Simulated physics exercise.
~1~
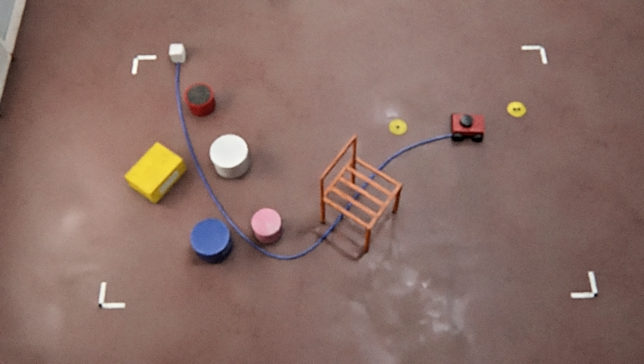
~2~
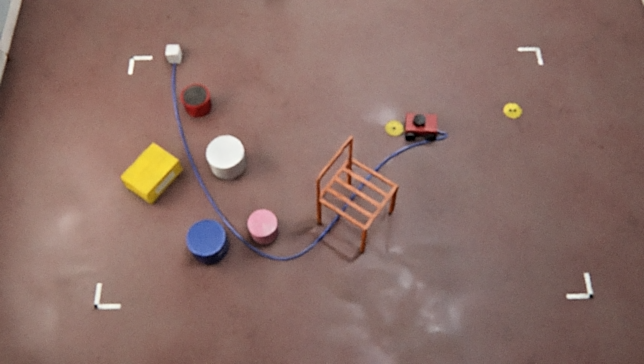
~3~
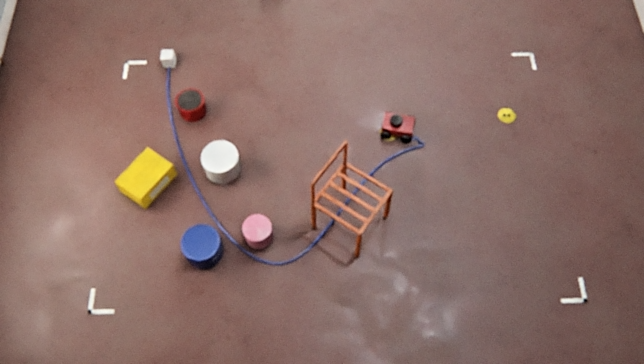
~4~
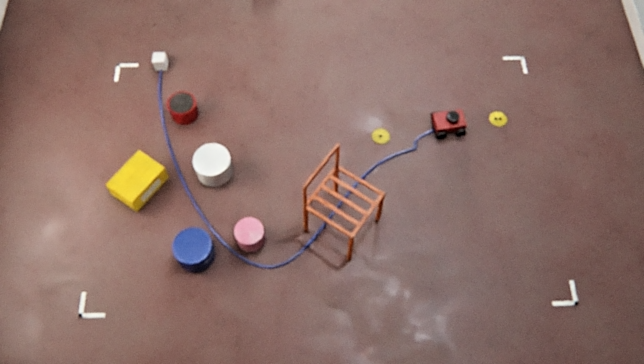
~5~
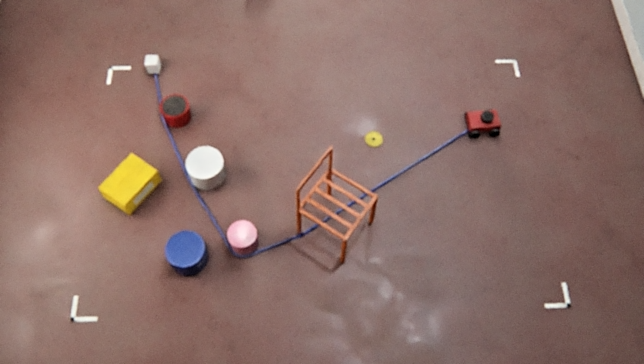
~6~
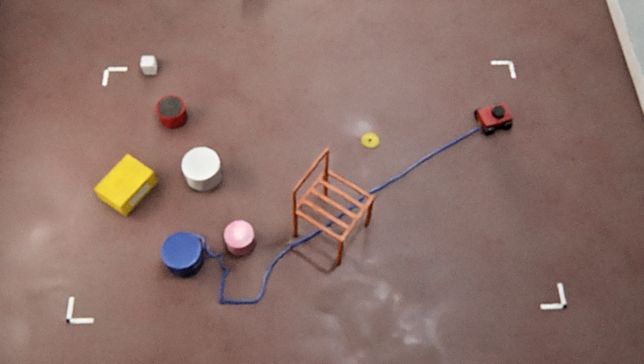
In this clip, a small red cart trailing a blue cord rolls left to a yellow marker, then reverses direction and drives right, pulling the cord tight past a chair and several tubs until its far end comes free of the white block and lies loose near the blue bucket.
